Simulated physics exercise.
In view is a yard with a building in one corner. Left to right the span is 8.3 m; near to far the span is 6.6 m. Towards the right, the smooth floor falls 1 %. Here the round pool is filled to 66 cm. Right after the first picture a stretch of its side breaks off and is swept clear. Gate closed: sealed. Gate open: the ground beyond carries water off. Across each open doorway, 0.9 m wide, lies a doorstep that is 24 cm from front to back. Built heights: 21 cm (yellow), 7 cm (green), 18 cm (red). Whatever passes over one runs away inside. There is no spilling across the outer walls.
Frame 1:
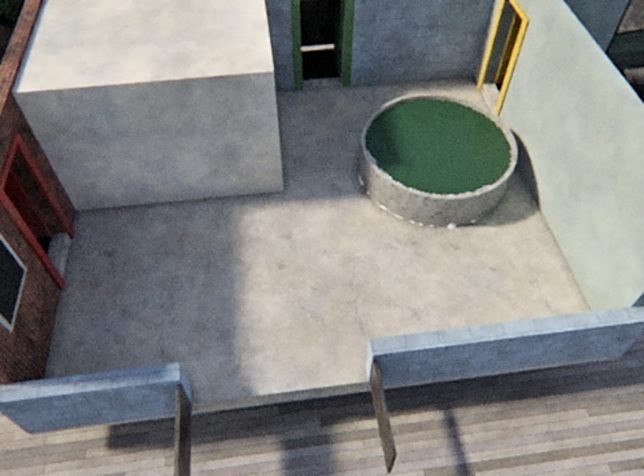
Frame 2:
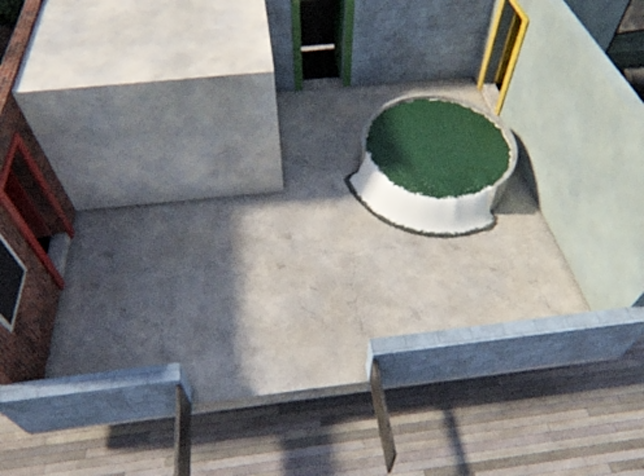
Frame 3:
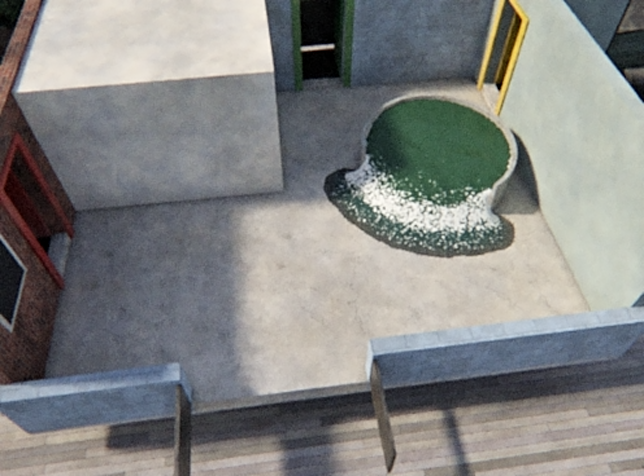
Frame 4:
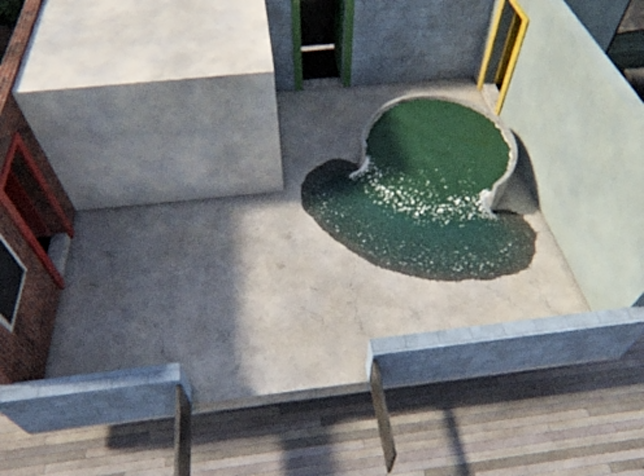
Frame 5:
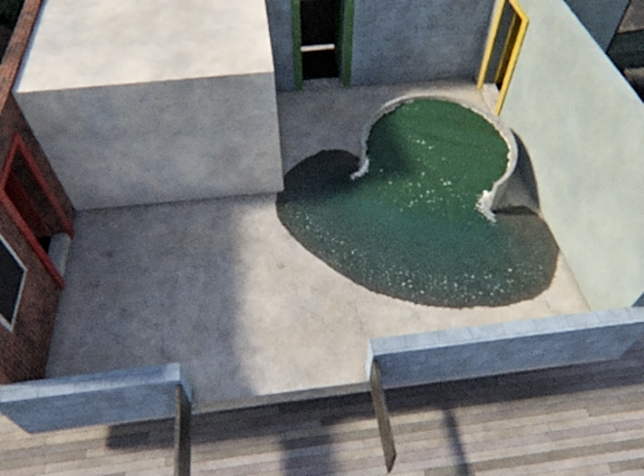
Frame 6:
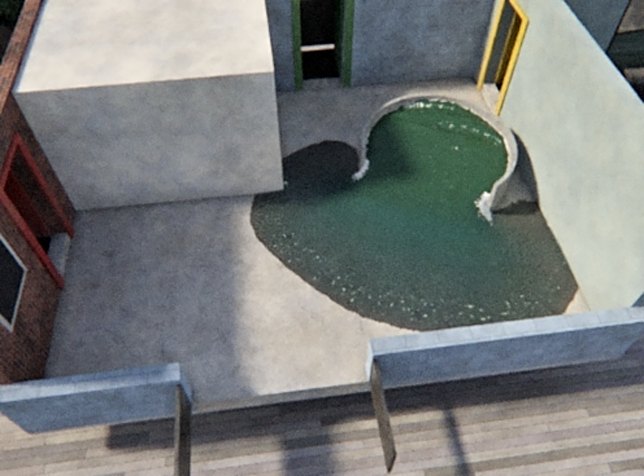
Walled concrete yard with a round pool of green water, its front side breaking open and water spreading across the pale floor.
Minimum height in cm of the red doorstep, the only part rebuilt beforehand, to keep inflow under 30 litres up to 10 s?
7.5 cm.
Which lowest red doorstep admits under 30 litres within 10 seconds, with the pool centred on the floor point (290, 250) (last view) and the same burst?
At least some 10.0 centimetres tall.
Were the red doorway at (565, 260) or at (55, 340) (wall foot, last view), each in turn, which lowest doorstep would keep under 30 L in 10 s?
Around 9.0 and 12.5 cm respectively.
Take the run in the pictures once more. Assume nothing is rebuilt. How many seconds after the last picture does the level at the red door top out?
Near 4.5 s.
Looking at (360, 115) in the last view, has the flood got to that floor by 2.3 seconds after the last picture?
It is dry.
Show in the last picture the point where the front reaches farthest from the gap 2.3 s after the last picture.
Around pixel (40, 405).
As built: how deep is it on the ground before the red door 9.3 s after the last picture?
Depth: Near 6.5 cm.
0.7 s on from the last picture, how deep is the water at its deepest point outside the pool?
About 34 cm at most.
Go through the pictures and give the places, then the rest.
The first frame shows still water, 66 cm deep, in the round pool at (438, 145); the red door at (42, 222) is dry.
In the second frame, the gap is at (414, 211), the front 0.3 m out at (351, 185); the back of the round pool holds 66 cm.
In the third frame, the front is at (499, 246), 0.7 m from the gap at (414, 213); 2.2 m2 of floor is wet, 66 cm left at the back.
In the fourth frame, the gap is at (413, 215), the front 1.2 m out at (310, 209); the back of the round pool holds 66 cm.
In the fifth frame, the front is at (284, 219), 1.7 m from the gap at (413, 215); 8.2 m2 of floor is wet, 65 cm left at the back.
In the sixth frame, the front is at (261, 234), 2.2 m from the gap at (413, 215); 11.8 m2 of floor is wet, 60 cm left at the back; 3.2 m in a straight line remain to the red door at (42, 222).
Then, 0.7 s after the last picture water covers 55 % of the floor, deepest (34 cm) near (604, 336); it has not reached the red door.
Then, 2.3 s after the last picture water covers 75 % of the floor, deepest (26 cm) near (467, 353); 11 cm at the red door, 0 litres in over its 18 cm doorstep.
Then, 9.3 s after the last picture water covers 95 % of the floor, deepest (10 cm) near (593, 337); 7 cm at the red door, 0 litres in over its 18 cm doorstep.
At the red door as built, the water peaked near 12 cm, 4.3 s after the last picture.
Run again over the same 10 s with other heights there, 42 litres in over 6.5 cm, 12 litres over 9 cm. The limit of 30 litres is kept from about 7.5 cm up.
